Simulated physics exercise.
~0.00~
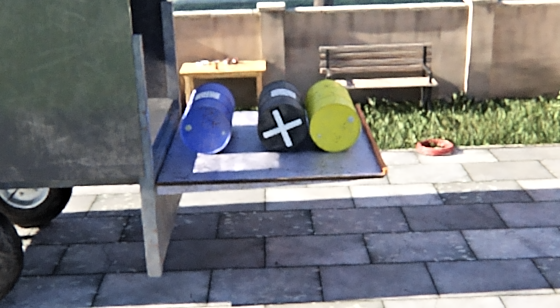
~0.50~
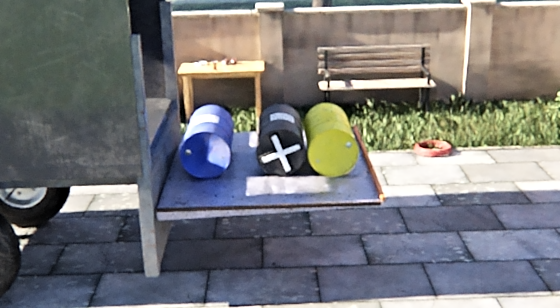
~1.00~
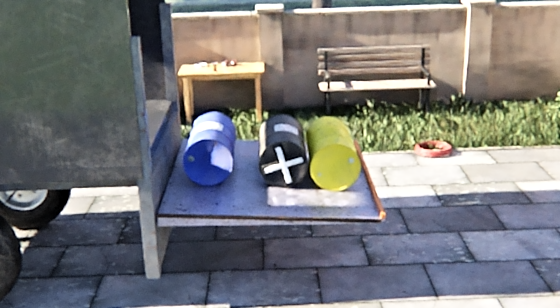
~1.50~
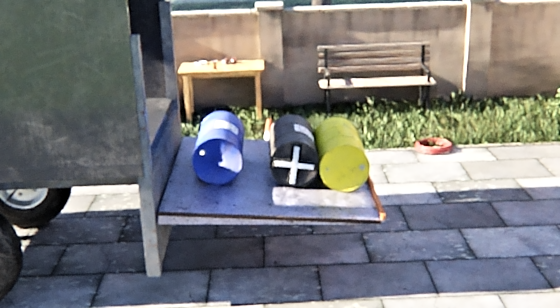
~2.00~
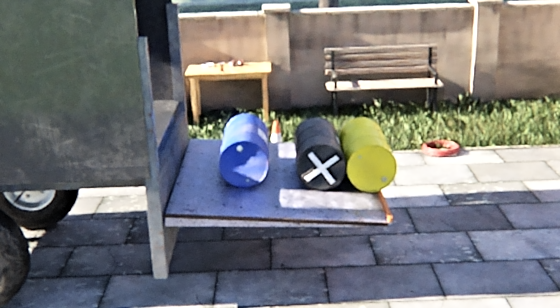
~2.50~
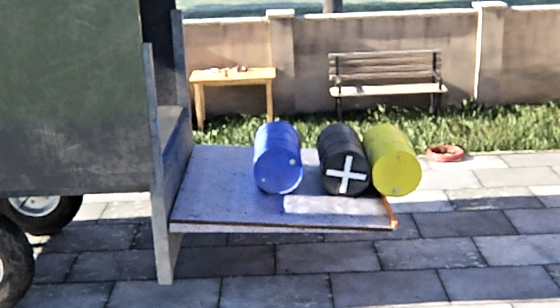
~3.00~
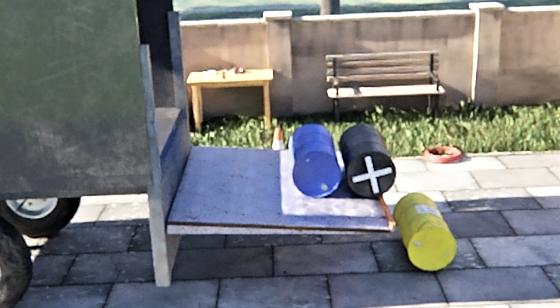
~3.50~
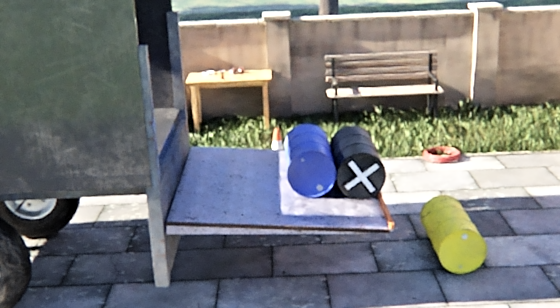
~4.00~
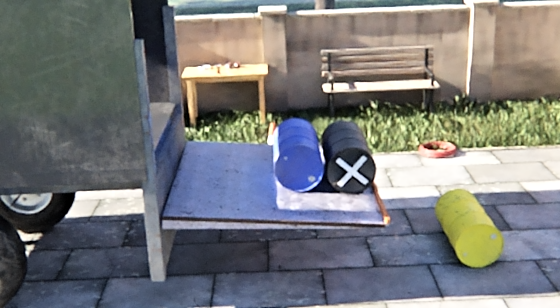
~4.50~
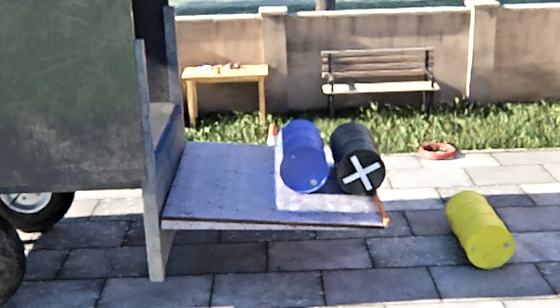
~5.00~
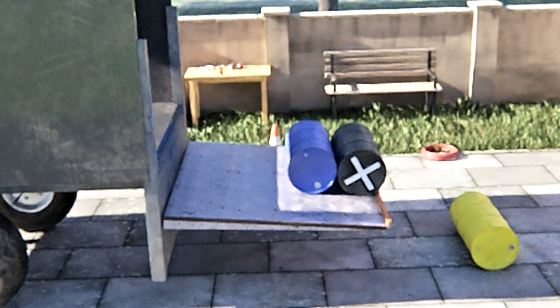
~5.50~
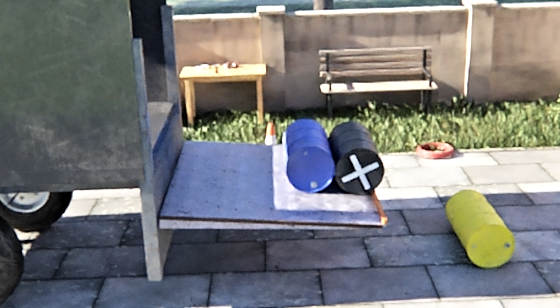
Three drums, blue, black with a white cross, and yellow, rolled right along a tilting platform behind a parked vehicle until the yellow one tumbled over the edge onto the paving, while the black and blue ones stopped side by side near the edge.
